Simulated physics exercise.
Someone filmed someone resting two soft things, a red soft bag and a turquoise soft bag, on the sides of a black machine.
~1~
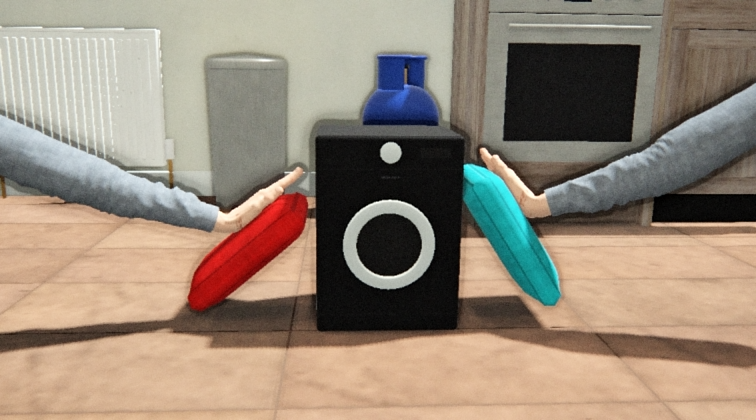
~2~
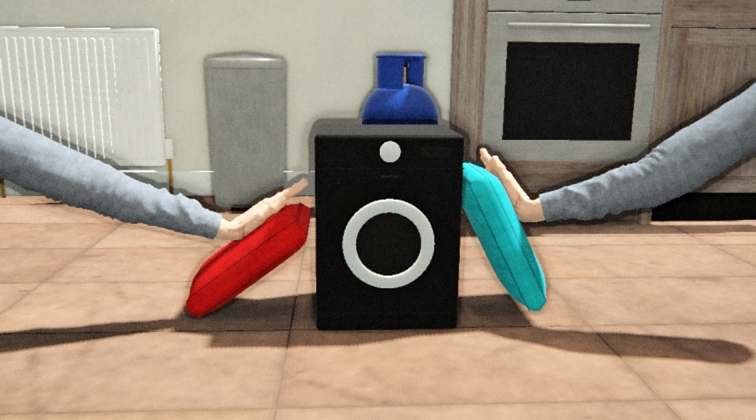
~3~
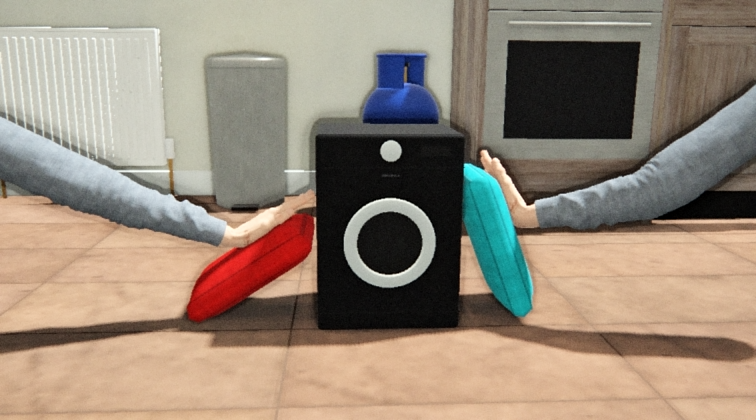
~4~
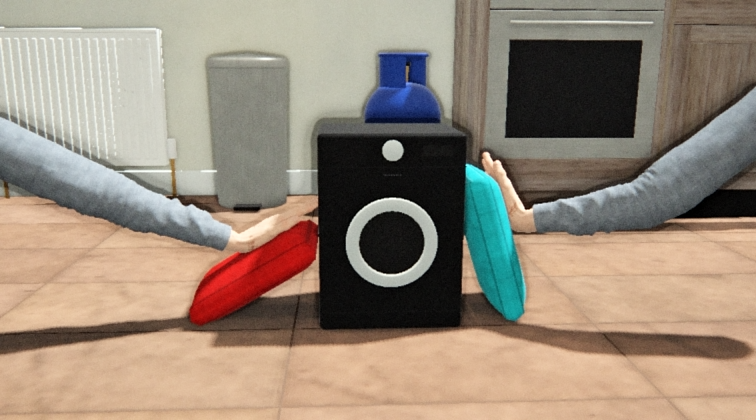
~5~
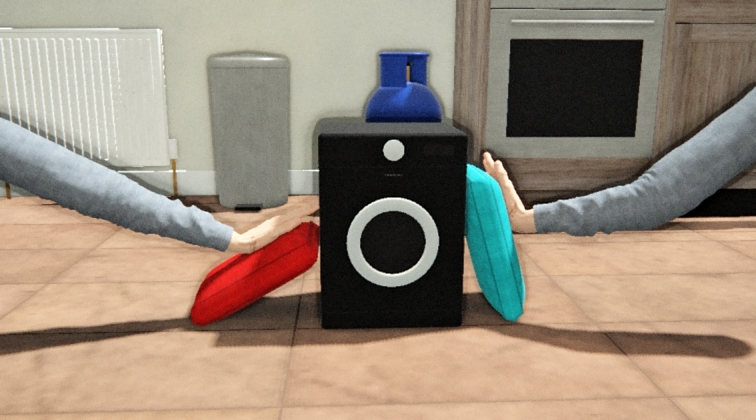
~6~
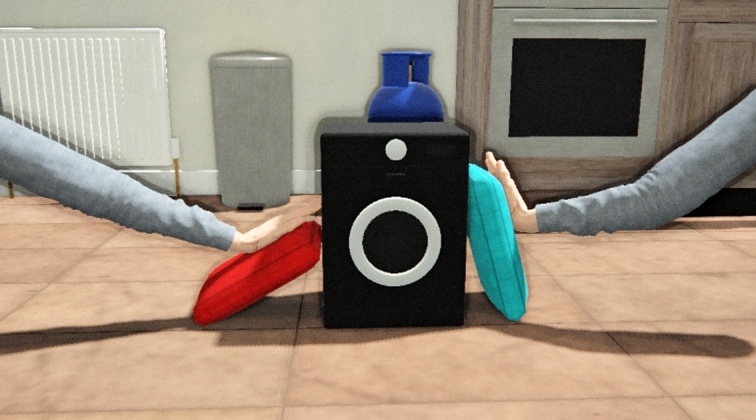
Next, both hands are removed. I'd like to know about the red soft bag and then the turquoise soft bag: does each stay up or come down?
I'd say the red soft bag comes down, the turquoise soft bag stays up.
Then, 0.24 s after the last picture, red soft bag flat on the floor near (257, 283); turquoise soft bag leaning near (490, 240).
Then, 0.36 s after the last picture, red soft bag flat on the floor near (258, 290); turquoise soft bag leaning near (489, 240).
Then, 0.76 s after the last picture, red soft bag flat on the floor near (257, 292); turquoise soft bag leaning near (489, 240).
At rest, red soft bag flat on the floor near (258, 292); turquoise soft bag leaning near (489, 240). The red soft bag slumps to the floor and the turquoise soft bag remains propped up.
